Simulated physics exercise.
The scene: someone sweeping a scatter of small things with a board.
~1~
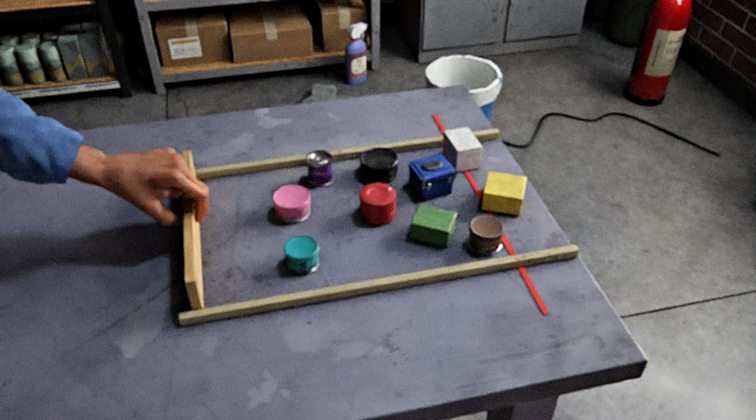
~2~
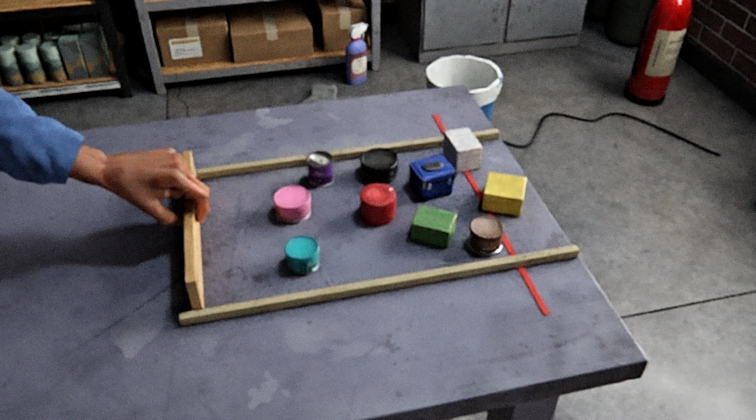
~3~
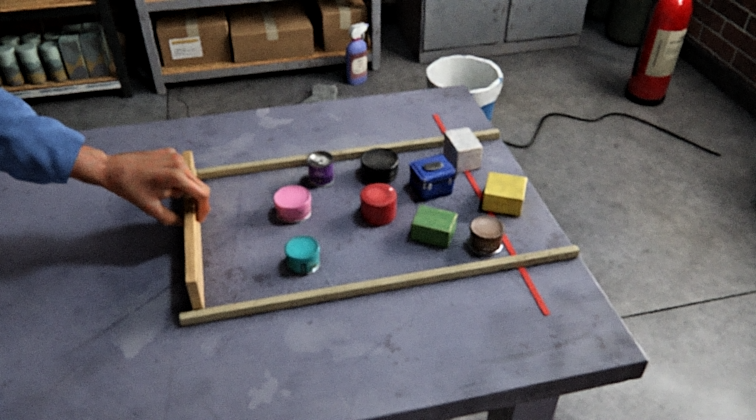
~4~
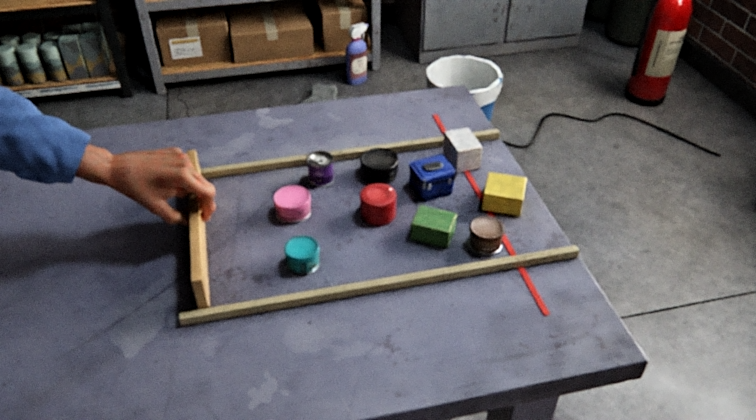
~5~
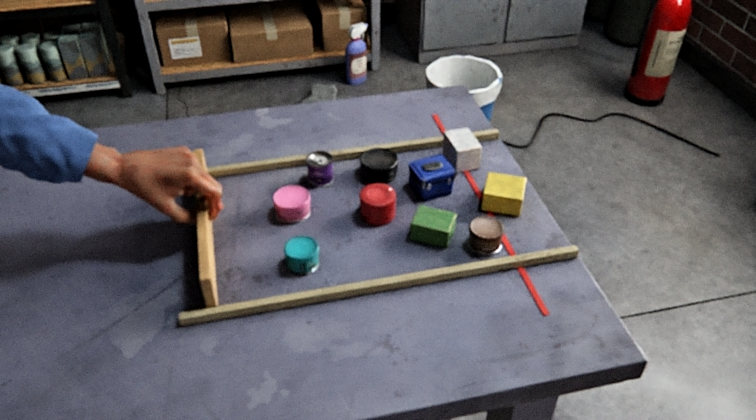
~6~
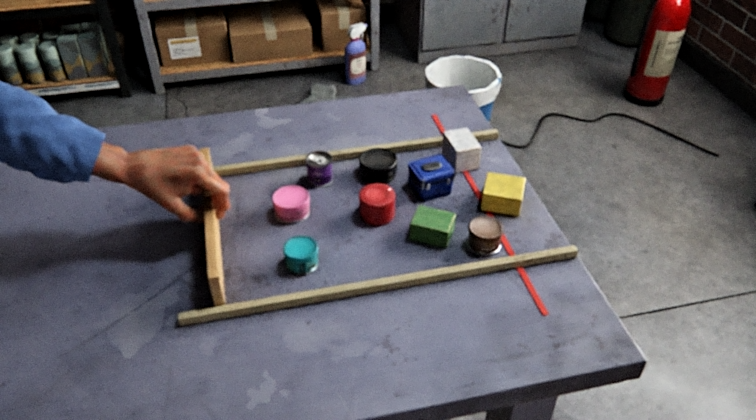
On a workshop table, a hand holding a wooden board between two rails and sliding it slightly right toward scattered pots and blocks.
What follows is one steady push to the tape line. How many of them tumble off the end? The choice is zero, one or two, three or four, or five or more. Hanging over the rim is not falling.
In the end the number that fall off is one or two.
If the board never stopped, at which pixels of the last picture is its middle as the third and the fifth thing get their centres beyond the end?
Its middle is around (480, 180) and later (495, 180).
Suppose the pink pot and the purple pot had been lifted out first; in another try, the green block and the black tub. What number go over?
First 0, then 0.
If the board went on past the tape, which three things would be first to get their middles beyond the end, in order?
Earliest first: The white block, then the yellow block, then the blue case.
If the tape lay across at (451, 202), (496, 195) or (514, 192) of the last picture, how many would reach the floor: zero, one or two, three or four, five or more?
Taking them in turn, not one; three to four; at least five.
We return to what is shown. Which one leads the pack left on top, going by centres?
The blue case.
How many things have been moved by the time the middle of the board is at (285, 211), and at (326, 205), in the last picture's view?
First 2, then 3.
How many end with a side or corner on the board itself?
That makes 4.
A little later, none off yet; yellow block at rest near (503, 194); white block at rest near (461, 150); brown pot at rest near (485, 236).
Next, none off yet; yellow block at rest near (503, 194); white block at rest near (463, 149); brown pot at rest near (485, 236).
When it is over, the number that fall off is one or two; down, white block and yellow block.
